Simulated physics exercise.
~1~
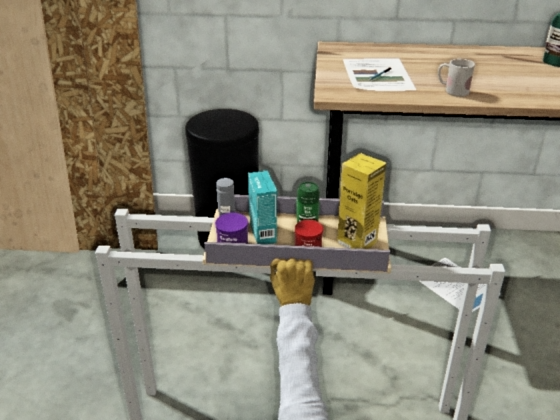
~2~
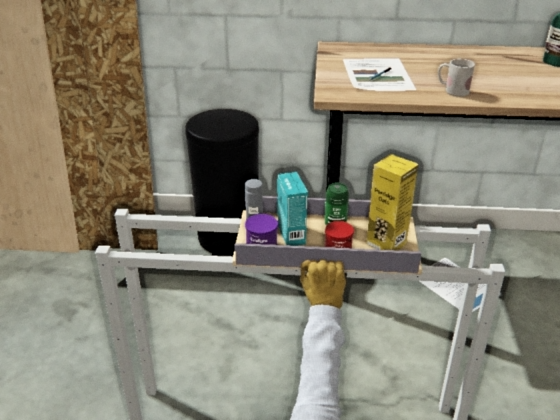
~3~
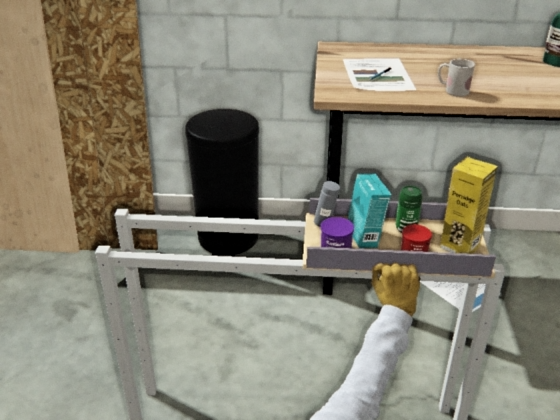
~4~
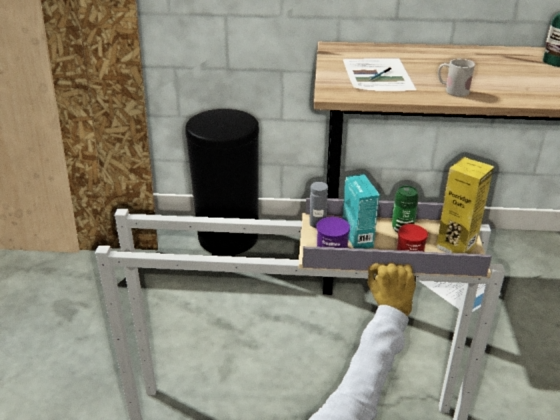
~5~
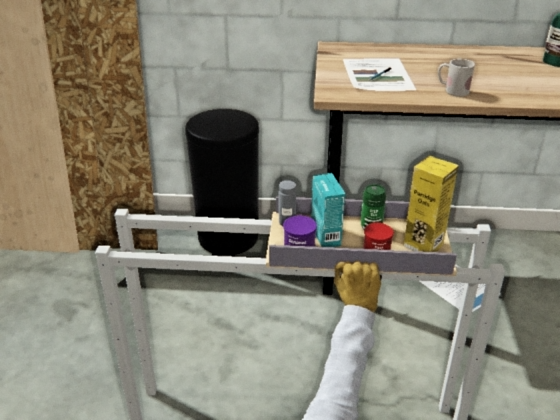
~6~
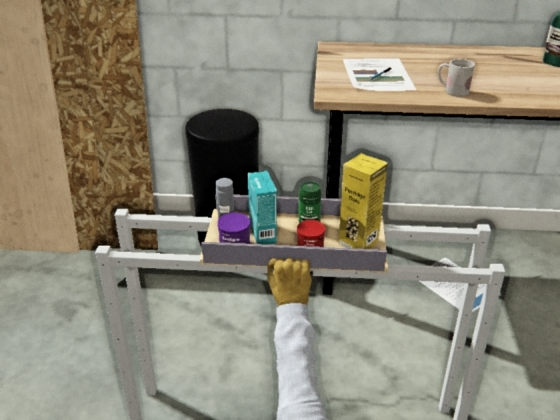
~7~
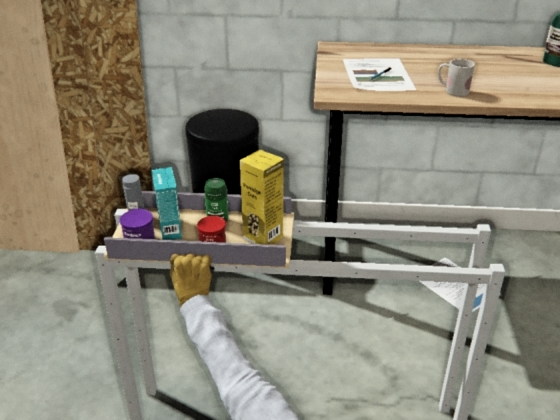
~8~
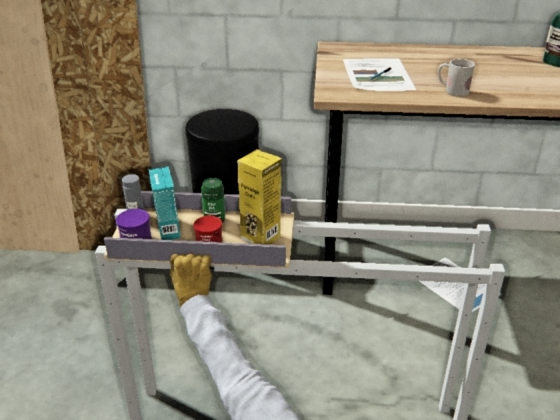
A shallow purple-grey tray rests on a pale metal rack in a grey block-walled workshop, seen from the front and slightly above, with a black bin and a wooden table holding a mug behind. It carries a purple tin, a grey shaker, a turquoise packet, a green can, a red tin and a tall yellow carton. A gloved hand at its front edge slides it right to the rack's far end. The hand then draws it back left, past the middle, to the opposite end. There it stops, with the hand still on it and all six items upright.
